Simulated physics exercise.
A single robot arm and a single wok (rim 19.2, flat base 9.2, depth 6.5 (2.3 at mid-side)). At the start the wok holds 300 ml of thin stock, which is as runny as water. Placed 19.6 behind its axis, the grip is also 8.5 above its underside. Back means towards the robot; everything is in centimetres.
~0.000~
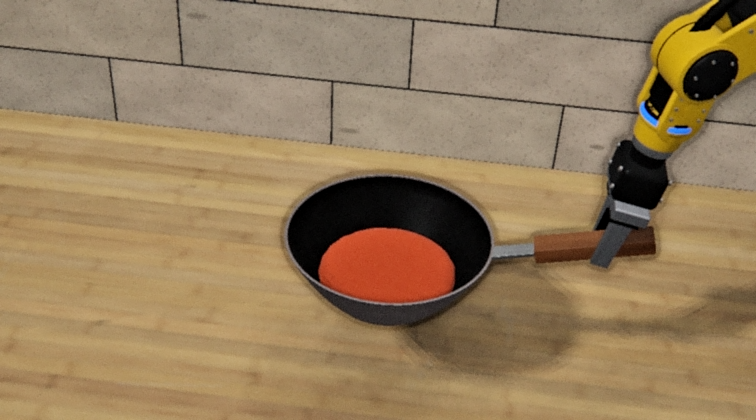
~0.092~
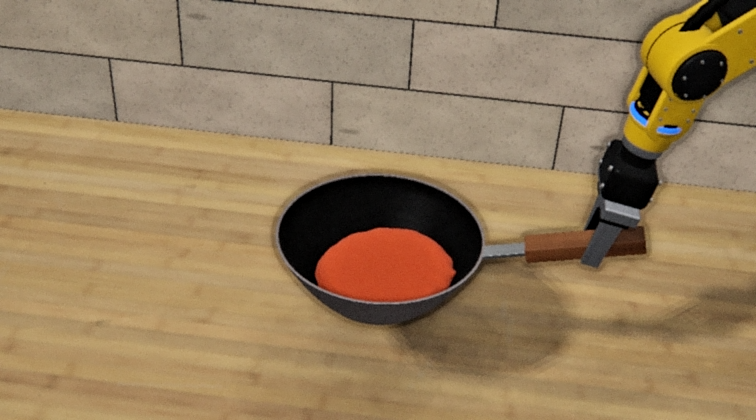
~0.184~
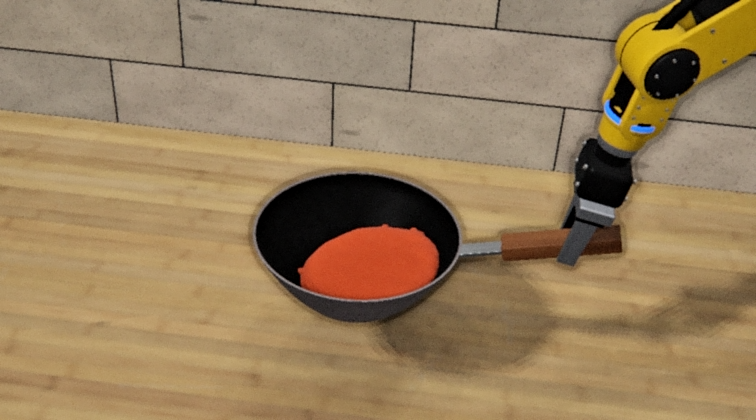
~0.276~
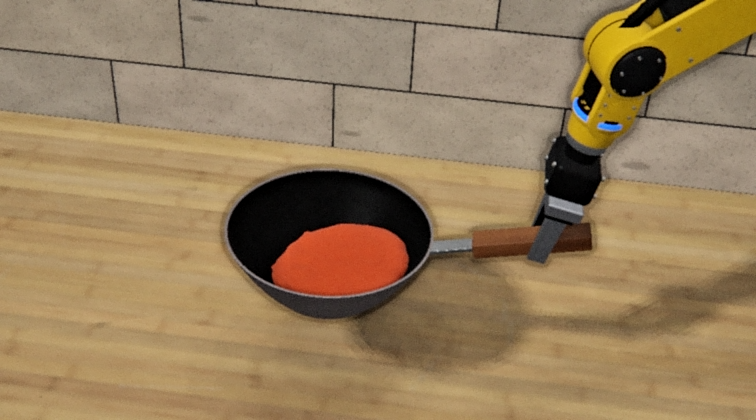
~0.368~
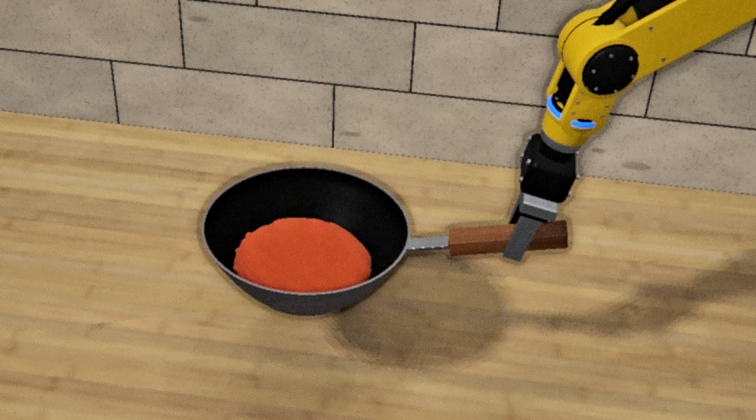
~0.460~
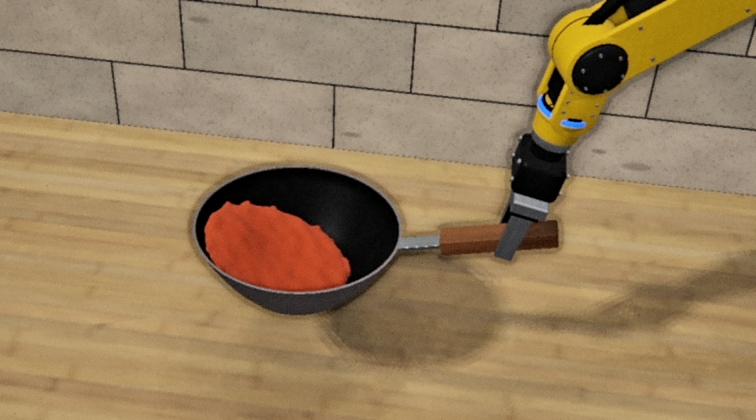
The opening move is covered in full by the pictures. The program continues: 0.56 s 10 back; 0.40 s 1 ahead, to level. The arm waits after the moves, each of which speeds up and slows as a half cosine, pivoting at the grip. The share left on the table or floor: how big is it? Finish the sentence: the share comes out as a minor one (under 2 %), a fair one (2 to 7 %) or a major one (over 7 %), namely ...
... a minor one.
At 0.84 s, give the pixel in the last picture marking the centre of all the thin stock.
Centre: Close to (406, 274) in the last picture.
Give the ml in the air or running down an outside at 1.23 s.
I'd say around 0 ml.
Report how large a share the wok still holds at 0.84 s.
100 per cent or thereabouts.
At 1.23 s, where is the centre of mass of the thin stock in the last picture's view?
It is centred at about (376, 274).
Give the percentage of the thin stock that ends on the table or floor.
1 percent, roughly.
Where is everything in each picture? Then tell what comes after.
Wok middle at (388, 263), level; upper third of the thin stock around (388, 270), from x 320 to 455, top at y 230; 300 ml in the wok, in the first picture.
Wok middle at (379, 262), level; upper third of the thin stock around (398, 271), from x 315 to 455, top at y 230, in the second picture.
Wok middle at (357, 260), level; upper third of the thin stock around (400, 267), from x 300 to 440, top at y 225, in the third picture.
Wok middle at (329, 257), level; upper third of the thin stock around (369, 264), from x 270 to 410, top at y 225, in the fourth picture.
Wok middle at (306, 254), level; upper third of the thin stock around (298, 258), from x 235 to 370, top at y 220, in the fifth picture.
Wok middle at (298, 253), level; upper third of the thin stock around (240, 239), from x 205 to 350, top at y 205; 300 ml in the wok, in the sixth picture.
By 0.84 s, level, liquid up to 18 above the table; 295 ml in the wok.
By 1.23 s, level, liquid up to 16 above the table; 295 ml in the wok.
By 1.62 s, level, liquid up to 14 above the table; 295 ml in the wok.
By 2.42 s, level, liquid up to 14 above the table; 295 ml in the wok.
Final state, 295 ml in the wok. That is 1 % on the table or floor.
